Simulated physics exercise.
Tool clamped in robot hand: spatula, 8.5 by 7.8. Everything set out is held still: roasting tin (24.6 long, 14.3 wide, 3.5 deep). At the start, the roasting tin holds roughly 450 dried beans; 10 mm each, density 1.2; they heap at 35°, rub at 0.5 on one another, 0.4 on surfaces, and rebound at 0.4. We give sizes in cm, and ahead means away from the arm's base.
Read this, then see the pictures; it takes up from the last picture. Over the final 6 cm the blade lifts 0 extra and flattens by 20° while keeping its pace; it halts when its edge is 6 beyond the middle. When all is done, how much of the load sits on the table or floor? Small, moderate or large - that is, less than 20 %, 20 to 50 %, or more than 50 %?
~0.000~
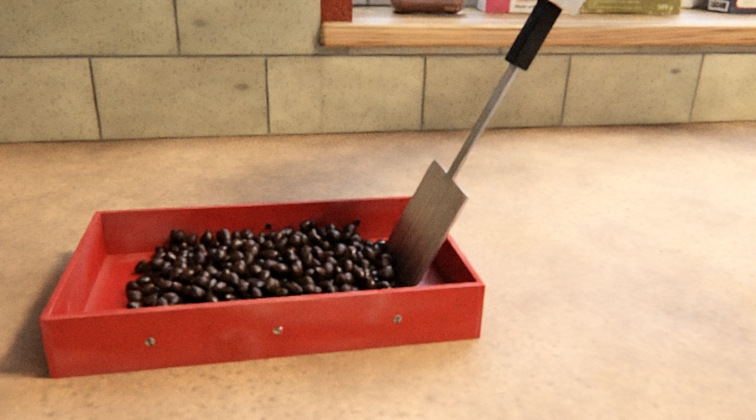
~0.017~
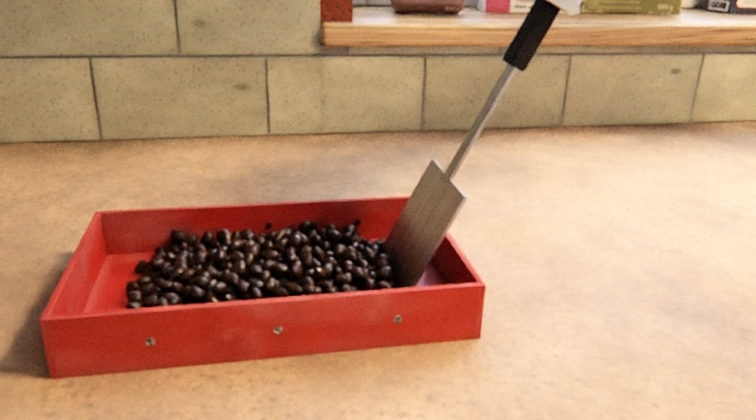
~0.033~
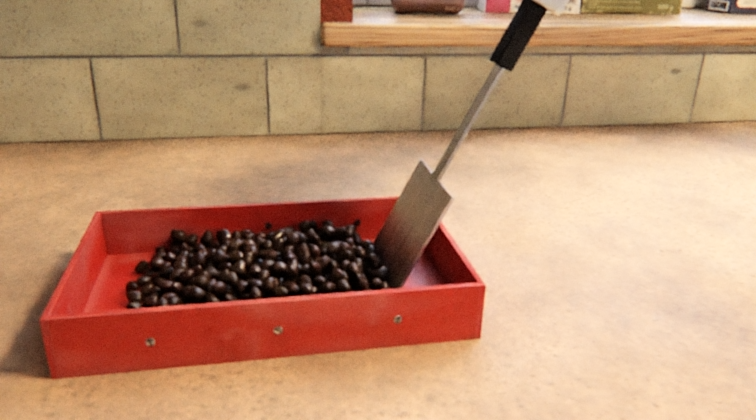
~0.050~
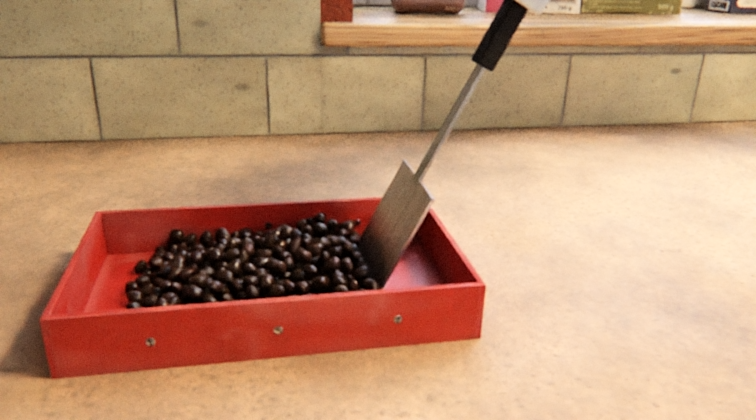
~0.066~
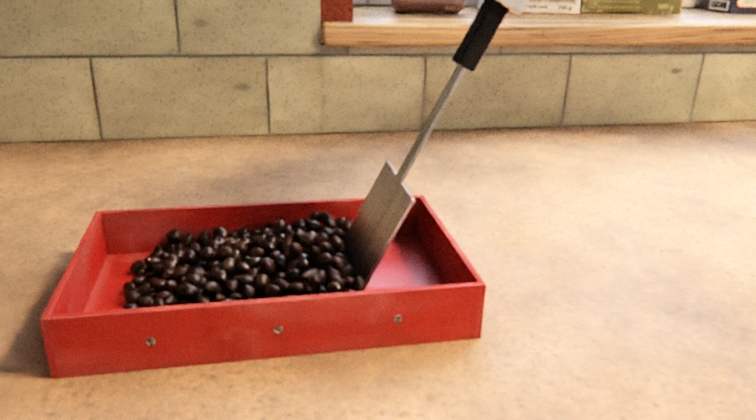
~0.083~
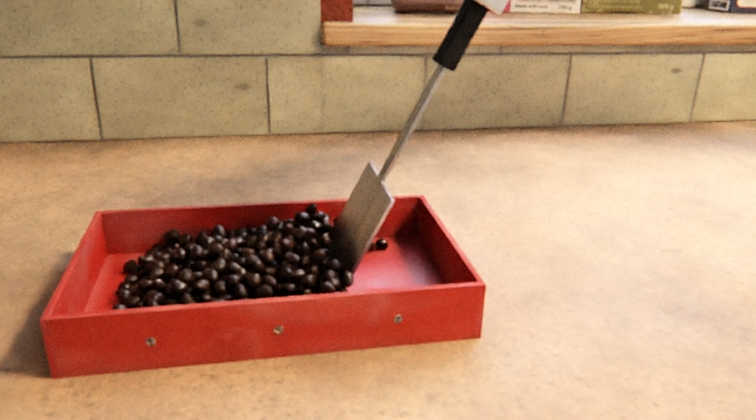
Small.
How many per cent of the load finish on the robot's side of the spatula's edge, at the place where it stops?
Share estimate: Near 40 %.
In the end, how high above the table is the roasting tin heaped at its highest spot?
Roughly 4.5 cm.
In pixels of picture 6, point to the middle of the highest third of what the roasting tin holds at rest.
Look near (156, 257).
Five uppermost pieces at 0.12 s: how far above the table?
They are some 5 cm up.
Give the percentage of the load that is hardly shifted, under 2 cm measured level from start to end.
15 %.
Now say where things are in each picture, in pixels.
The first picture shows spatula top edge at (451, 176), sloping 63°; upper third of the load around (279, 269), from x 125 to 420, top at y 225; 450 in the roasting tin.
The second picture shows spatula top edge at (448, 177), sloping 63°; upper third of the load around (279, 270), from x 125 to 420, top at y 225.
The third picture shows spatula top edge at (436, 177), sloping 63°; upper third of the load around (290, 267), from x 125 to 420, top at y 225.
The fourth picture shows spatula top edge at (418, 178), sloping 63°; upper third of the load around (294, 263), from x 125 to 420, top at y 220.
The fifth picture shows spatula top edge at (400, 178), sloping 63°; upper third of the load around (289, 260), from x 125 to 420, top at y 215.
The sixth picture shows spatula top edge at (381, 179), sloping 63°; upper third of the load around (279, 258), from x 115 to 420, top at y 210; 450 in the roasting tin.
By 0.12 s, sloping 63°, highest piece 5 above the table; 450 in the roasting tin.
By 0.16 s, sloping 54°, highest piece 6 above the table; 450 in the roasting tin.
By 0.38 s, sloping 43°, highest piece 4 above the table; 444 in the roasting tin, 5 on the table or floor, 1 on the blade or in flight.
By 1.43 s, sloping 43°, highest piece 4 above the table; 444 in the roasting tin, 6 on the table or floor.
Final count, 444 in the roasting tin, 6 on the table or floor. That is 1 % on the table or floor.
